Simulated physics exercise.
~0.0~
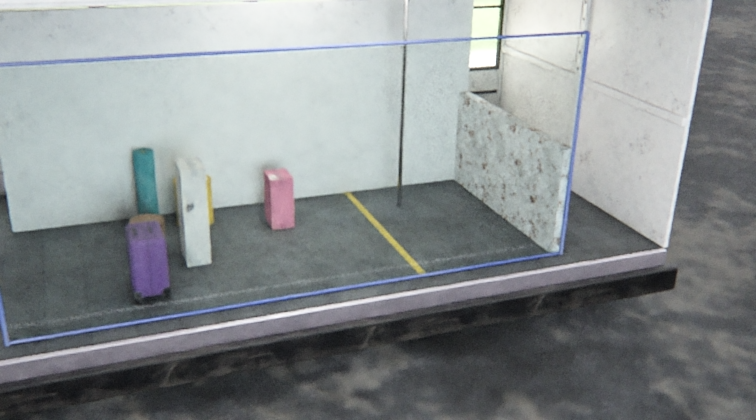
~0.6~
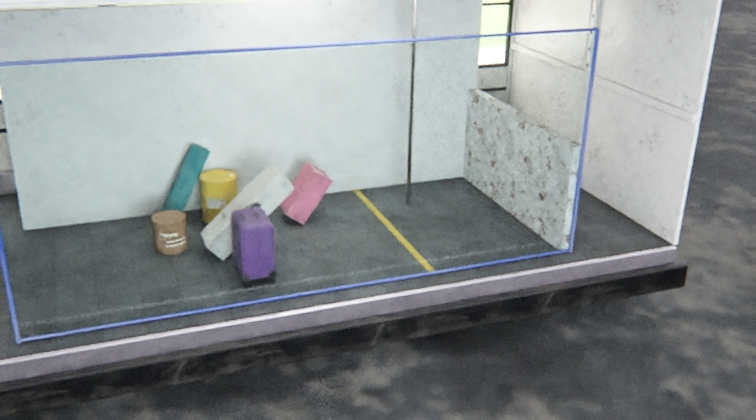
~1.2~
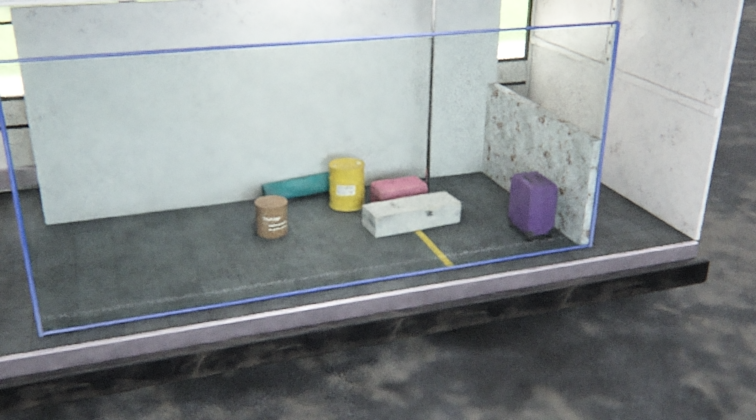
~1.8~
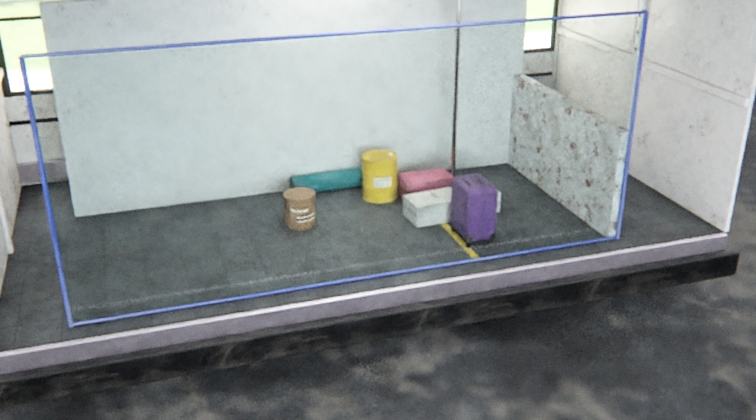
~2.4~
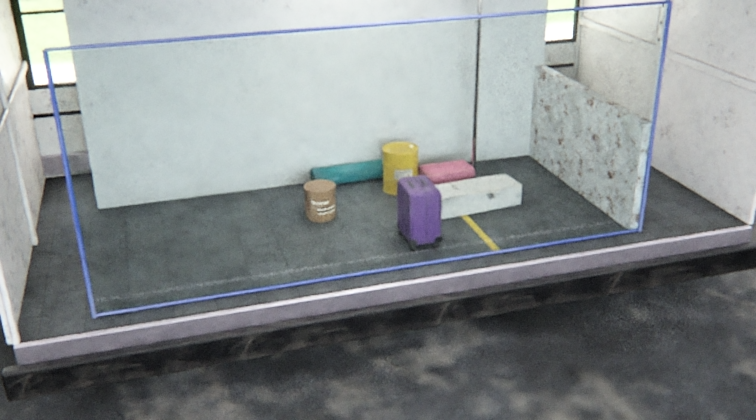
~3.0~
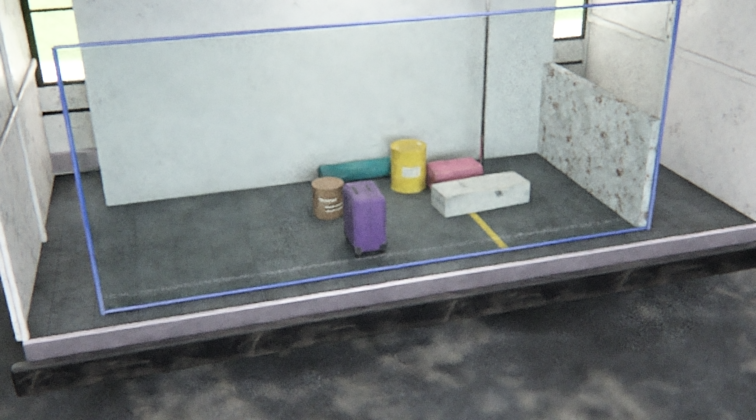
In an open-sided bay, a purple wheeled case slid right past the yellow line as the white box, teal roll and pink pack toppled, then rolled back left, stopping near the upright yellow drum and brown bucket, while the box lay beyond the line.
